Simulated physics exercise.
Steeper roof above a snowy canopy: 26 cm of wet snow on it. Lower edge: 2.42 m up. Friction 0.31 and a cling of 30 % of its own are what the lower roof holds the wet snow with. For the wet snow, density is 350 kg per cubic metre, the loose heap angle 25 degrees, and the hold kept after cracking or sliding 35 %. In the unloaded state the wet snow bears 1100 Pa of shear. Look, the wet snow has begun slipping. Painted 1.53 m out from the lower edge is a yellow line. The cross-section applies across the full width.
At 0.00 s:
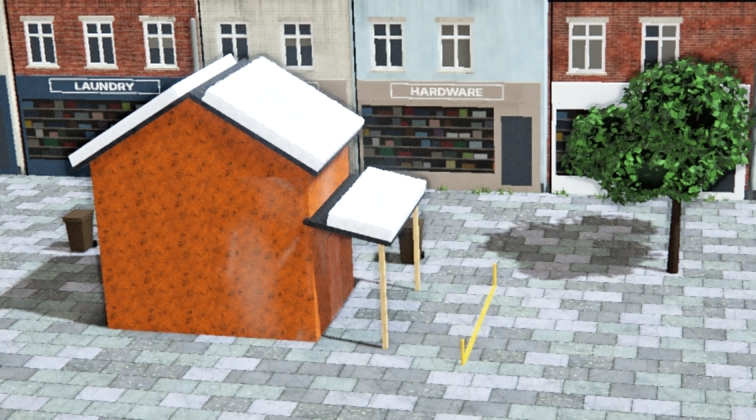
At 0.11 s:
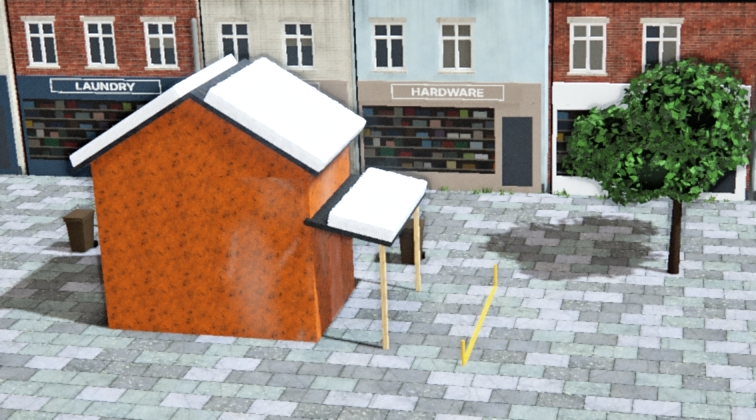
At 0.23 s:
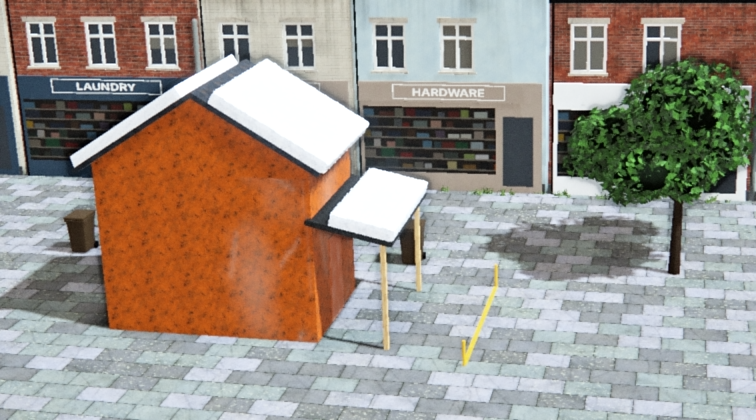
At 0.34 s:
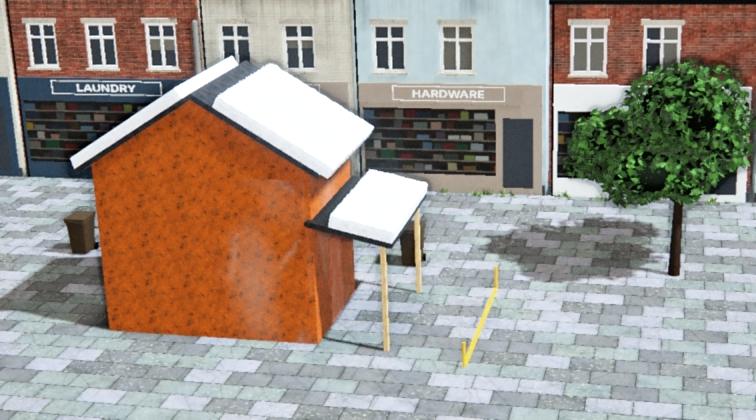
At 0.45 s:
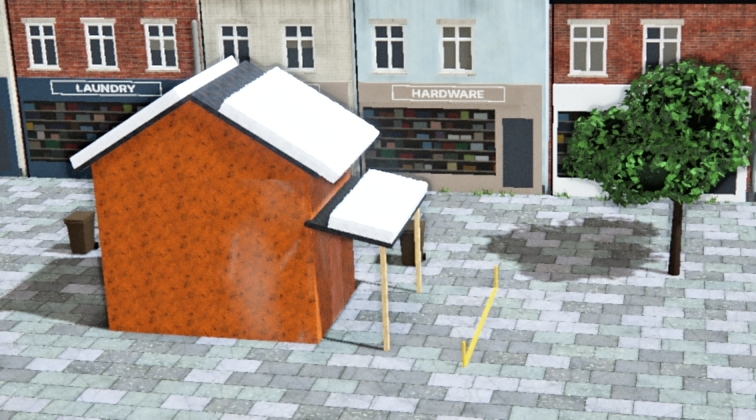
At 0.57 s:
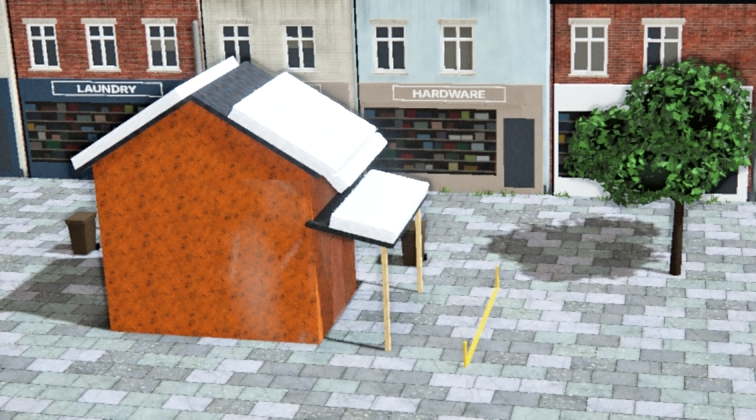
A small orange building with snow on its pitched roof stands in a grey paved square, seen from above by a still camera. A lower snow-covered canopy on thin posts juts from its right side, near a yellow line on the paving and a green tree, with shopfronts behind. The snow slab on the right slope slides down, slowly then faster, baring dark roof, overhanging the edge above the canopy and cracking.
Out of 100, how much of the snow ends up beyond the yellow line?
Roughly 44 out of 100.
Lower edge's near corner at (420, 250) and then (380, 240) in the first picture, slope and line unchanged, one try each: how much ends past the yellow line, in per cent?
I'd expect around 40 percent the first time and around 45 percent the second.
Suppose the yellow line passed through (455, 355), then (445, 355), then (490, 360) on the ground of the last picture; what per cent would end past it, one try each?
Roughly 50 %, then 60 %, then 30 %.
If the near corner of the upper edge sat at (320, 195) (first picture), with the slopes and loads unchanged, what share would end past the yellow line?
That would come to around 20 %.
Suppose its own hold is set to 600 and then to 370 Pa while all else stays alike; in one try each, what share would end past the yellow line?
Result: 55 % for the first case, 55 % for the second.
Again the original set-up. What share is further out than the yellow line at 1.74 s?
5 percent.
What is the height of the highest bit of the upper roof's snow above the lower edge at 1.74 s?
Roughly 0.6 m.
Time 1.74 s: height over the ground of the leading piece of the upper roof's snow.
Measured height: Approx. 0.8 m.
After 1.10 s, none is below the lower edge and 0 % is past the line.
After 1.74 s, 45 % is below the lower edge and 5 % is past the line.
After 2.37 s, 75 % is below the lower edge and 43 % is past the line.
After 3.00 s, 76 % is below the lower edge and 44 % is past the line.
After 3.30 s, 76 % is below the lower edge and 44 % is past the line.
